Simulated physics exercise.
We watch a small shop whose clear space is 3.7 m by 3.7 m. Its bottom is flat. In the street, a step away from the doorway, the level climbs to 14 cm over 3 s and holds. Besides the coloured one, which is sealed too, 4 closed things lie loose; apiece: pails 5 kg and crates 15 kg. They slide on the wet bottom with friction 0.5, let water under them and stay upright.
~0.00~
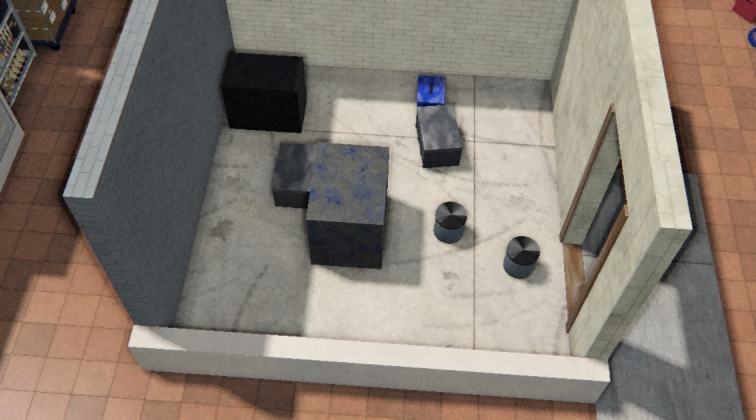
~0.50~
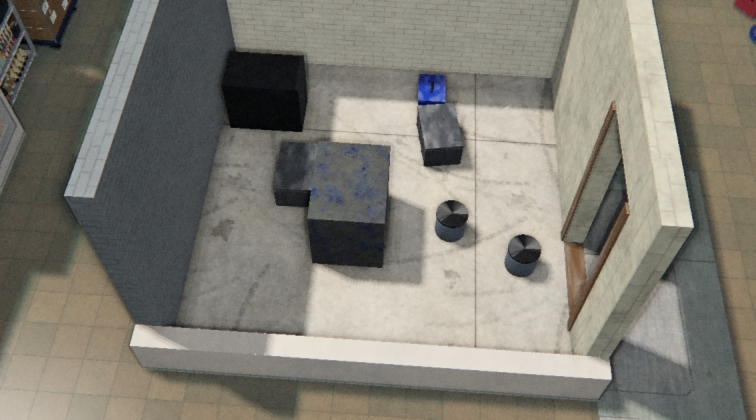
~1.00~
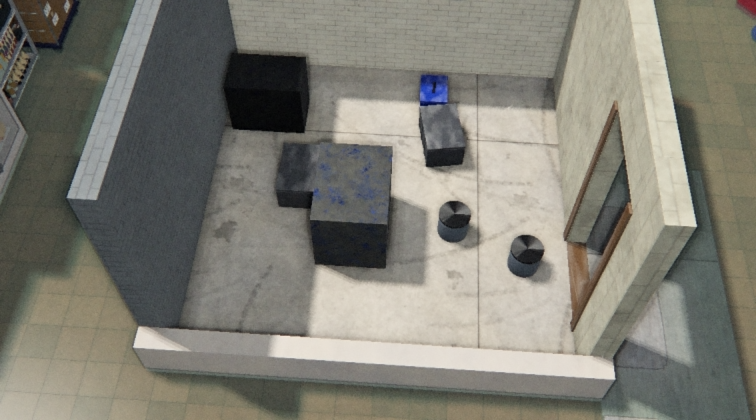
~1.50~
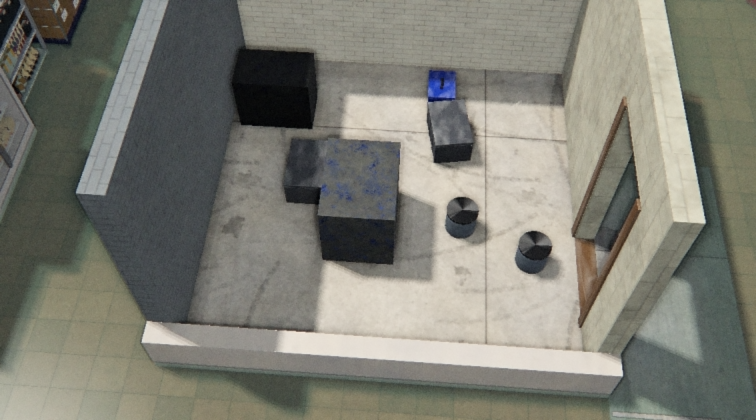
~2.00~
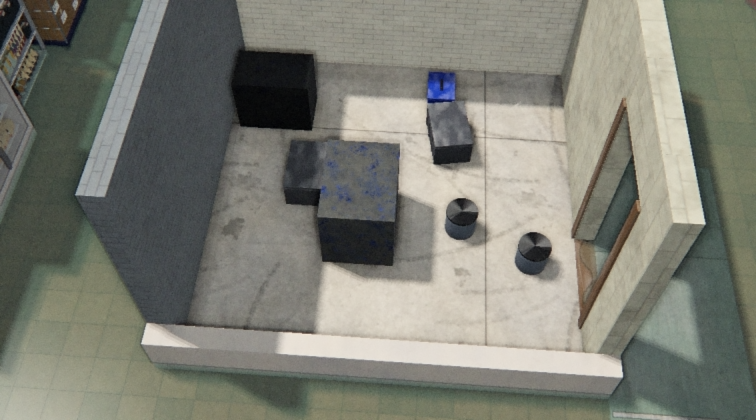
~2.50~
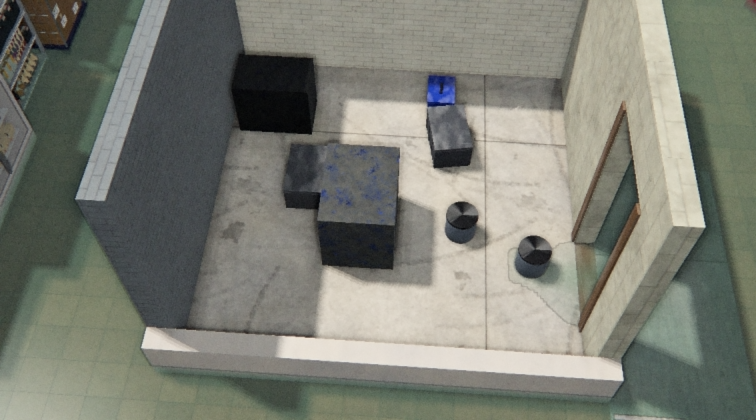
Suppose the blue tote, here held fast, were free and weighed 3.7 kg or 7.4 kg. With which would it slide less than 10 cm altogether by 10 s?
Verdict: The smaller load will do.
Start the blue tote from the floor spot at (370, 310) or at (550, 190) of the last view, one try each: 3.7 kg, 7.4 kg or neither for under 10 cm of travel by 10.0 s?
In turn: Neither is enough; the smaller is enough.
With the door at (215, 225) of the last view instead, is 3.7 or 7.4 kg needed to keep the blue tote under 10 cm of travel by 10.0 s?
Then the lower weight is enough.
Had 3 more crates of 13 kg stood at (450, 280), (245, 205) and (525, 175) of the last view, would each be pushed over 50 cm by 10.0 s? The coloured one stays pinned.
In turn: Past it, less, less.
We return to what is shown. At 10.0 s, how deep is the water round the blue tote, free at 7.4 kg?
Roughly 2 cm.
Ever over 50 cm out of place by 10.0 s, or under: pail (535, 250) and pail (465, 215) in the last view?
In that order: Over, over.
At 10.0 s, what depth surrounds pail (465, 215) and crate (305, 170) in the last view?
Roughly 4 and 5 cm.
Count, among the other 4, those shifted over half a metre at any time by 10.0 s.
I count 2.
After 3.5 s the blue tote would be 0 cm from its start with 3.7 kg and 0 cm from its start with 7.4 kg; 0 cm of water round it then.
After 4.5 s the blue tote would be 0 cm from its start with 3.7 kg and 0 cm from its start with 7.4 kg; 0 cm of water round it then.
After 7.0 s the blue tote would be 0 cm from its start with 3.7 kg and 0 cm from its start with 7.4 kg; 0 cm of water round it then.
After 10.0 s the blue tote would be 0 cm from its start with 3.7 kg and 0 cm from its start with 7.4 kg; 2 cm of water round it then.
